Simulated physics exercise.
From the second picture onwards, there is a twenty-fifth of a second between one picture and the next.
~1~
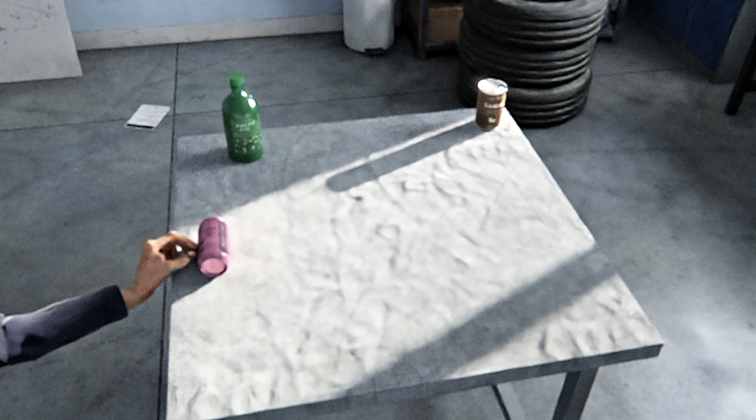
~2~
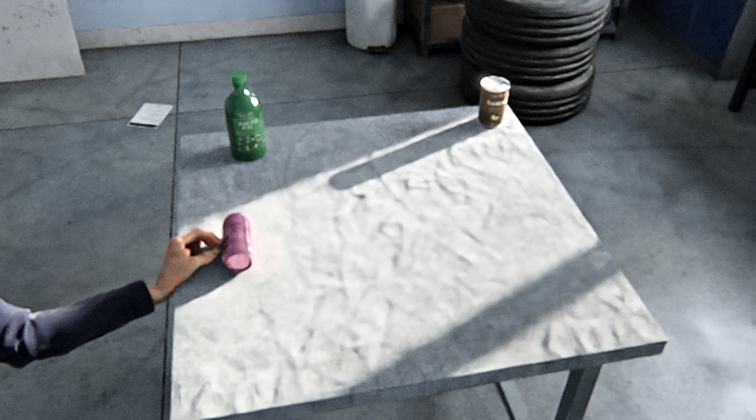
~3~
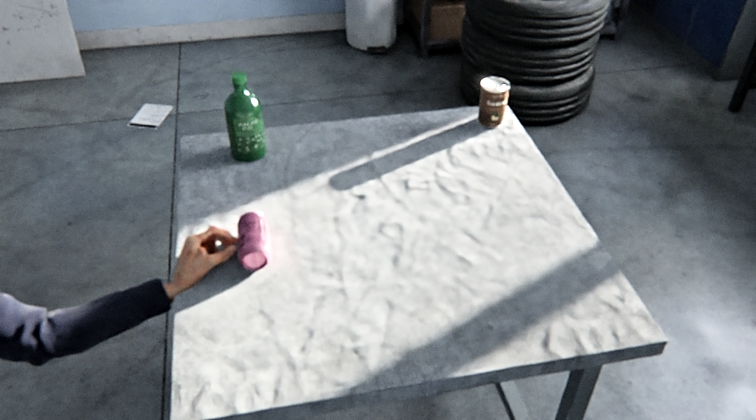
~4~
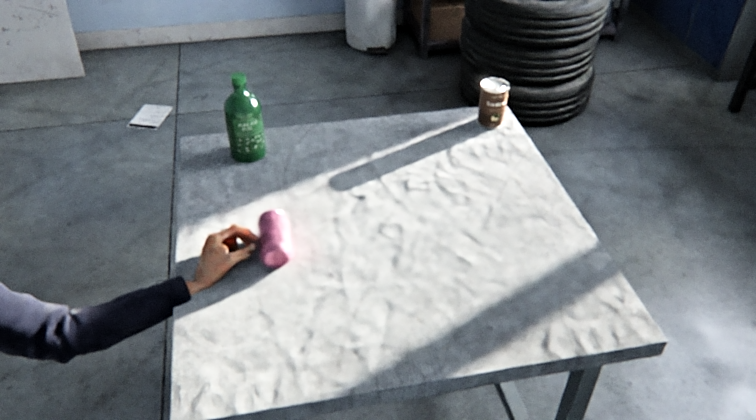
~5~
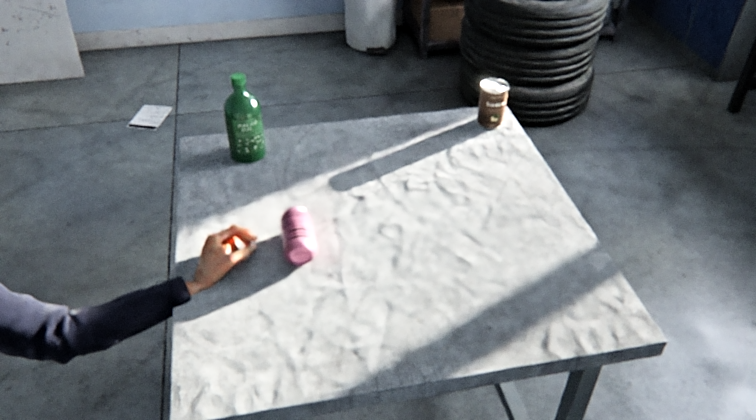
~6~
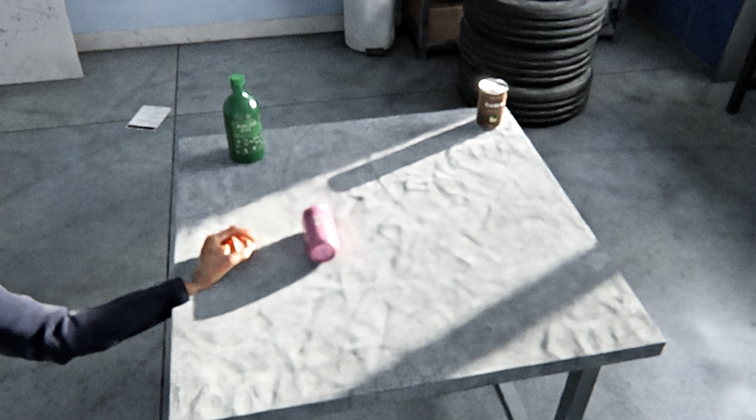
At first, a hand touches a pink can lying on its side near the left edge of a pale table, with a green bottle and a brown can standing farther back. The hand pushes the pink can to the right, then stays back as the can rolls a short way farther right on its own.
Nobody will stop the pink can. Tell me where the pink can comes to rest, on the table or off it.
It rests off the table.
Then, 0.40 s after the last picture, pink can rolled well along near (515, 208).
Then, 0.90 s after the last picture, pink can now off the table.
By the end, off the table, pink can.
